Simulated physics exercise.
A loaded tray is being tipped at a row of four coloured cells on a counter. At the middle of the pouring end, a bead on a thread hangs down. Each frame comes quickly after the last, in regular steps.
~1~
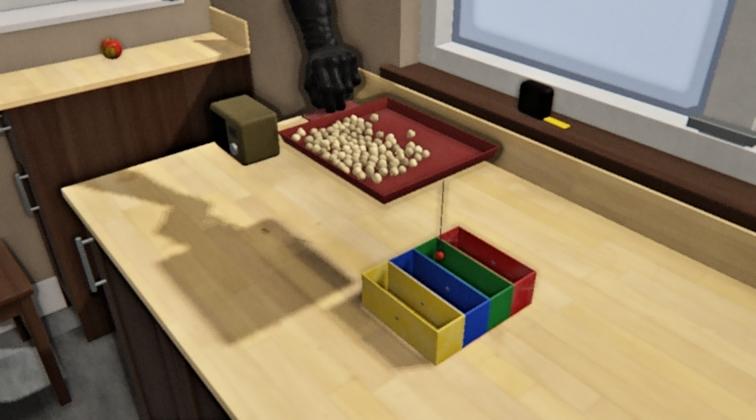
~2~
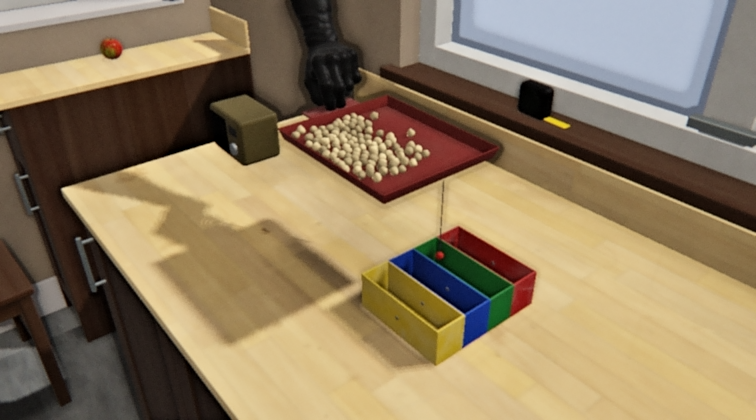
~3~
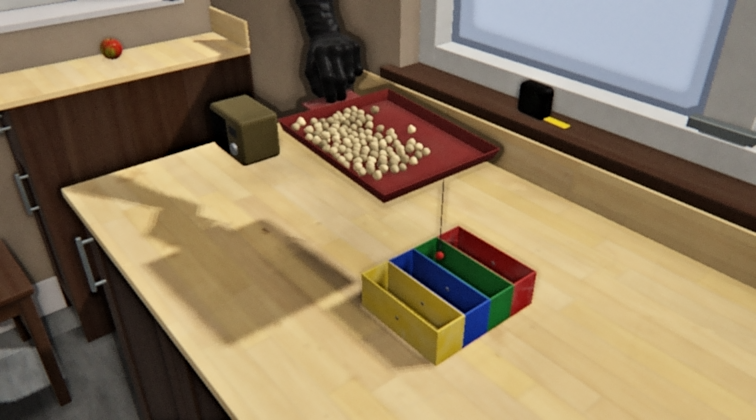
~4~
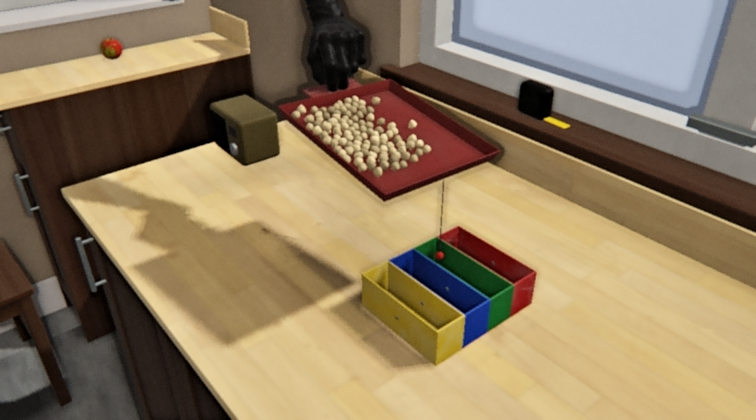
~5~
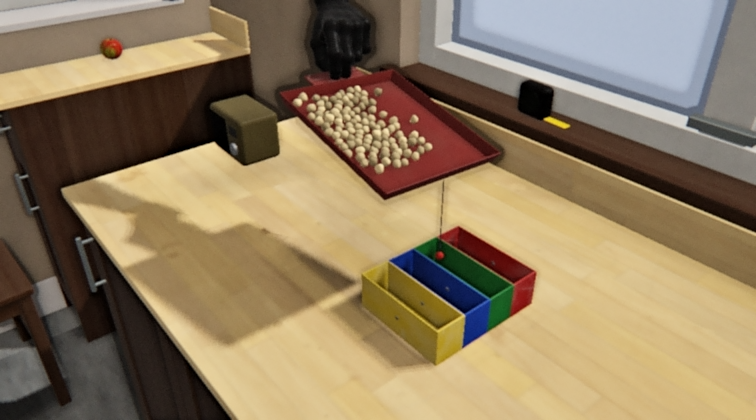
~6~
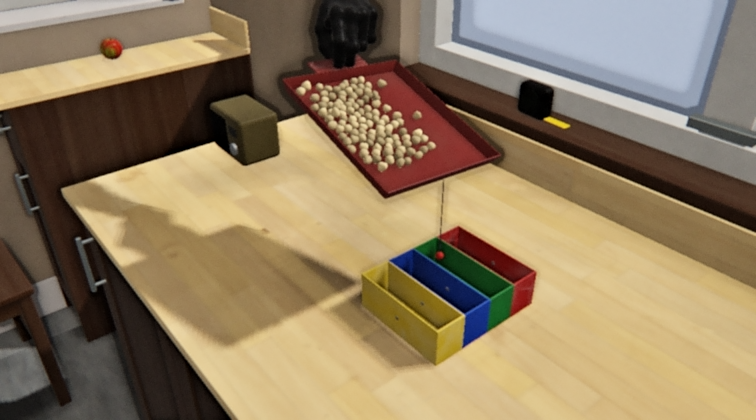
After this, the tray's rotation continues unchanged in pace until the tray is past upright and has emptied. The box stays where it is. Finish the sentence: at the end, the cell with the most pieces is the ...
... Red one.
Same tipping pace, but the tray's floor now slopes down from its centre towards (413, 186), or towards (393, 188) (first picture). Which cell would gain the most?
First: That yellow cell. Second: The cell in yellow.
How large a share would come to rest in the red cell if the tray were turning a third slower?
Around 40 in every hundred.
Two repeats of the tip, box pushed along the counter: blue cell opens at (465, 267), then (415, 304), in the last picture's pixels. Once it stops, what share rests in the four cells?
The first comes to 90 percent and the second to 30 percent.
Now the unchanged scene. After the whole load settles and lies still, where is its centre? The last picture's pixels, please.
I'd put the middle somewhere around (485, 289).
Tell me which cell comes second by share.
Second place belongs to the green one.
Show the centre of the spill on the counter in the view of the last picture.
Somewhere near (548, 279), I think.
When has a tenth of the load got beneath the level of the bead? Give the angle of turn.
Approx. reading: About 70°.
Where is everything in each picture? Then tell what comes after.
In the first picture, corners of the pouring end (384, 192) and (494, 146), level; middle of the load (355, 148), macadamia nuts; bead on its thread (439, 256); yellow cell (450, 337); blue cell (476, 321); green cell (500, 306); red cell (523, 291).
In the second picture, corners of the pouring end (384, 192) and (494, 147), level; middle of the load (355, 147).
In the third picture, corners of the pouring end (385, 191) and (494, 148), tipped barely, lowest at the right corner; middle of the load (356, 142).
In the fourth picture, corners of the pouring end (386, 190) and (495, 150), tipped a little, lowest at the right corner; middle of the load (357, 134).
In the fifth picture, corners of the pouring end (387, 189) and (495, 151), tipped a little, lowest at the right corner; middle of the load (358, 127).
In the sixth picture, corners of the pouring end (389, 189) and (496, 153), tipped clearly, lowest at the right corner; middle of the load (362, 121); yellow cell (450, 337); blue cell (476, 321); green cell (500, 306); red cell (523, 291).
Just after the last frame, tray tipped steeply; the larger part on the tray; just a few in the red cell; about a tenth falling or outside the box.
A moment on, tray tipped past a quarter turn; roughly a third in the red cell; roughly a quarter in the green cell; about a tenth in the blue cell; roughly a third falling or outside the box.
Further on, tray tipped past a quarter turn; roughly a third in the red cell; roughly a quarter in the green cell; about a tenth in the blue cell; just a few in the yellow cell; roughly a quarter falling or outside the box.
When it is over, tray tipped past a quarter turn; roughly a third in the red cell; roughly a quarter in the green cell; about a tenth in the blue cell; just a few in the yellow cell; roughly a quarter outside the box.
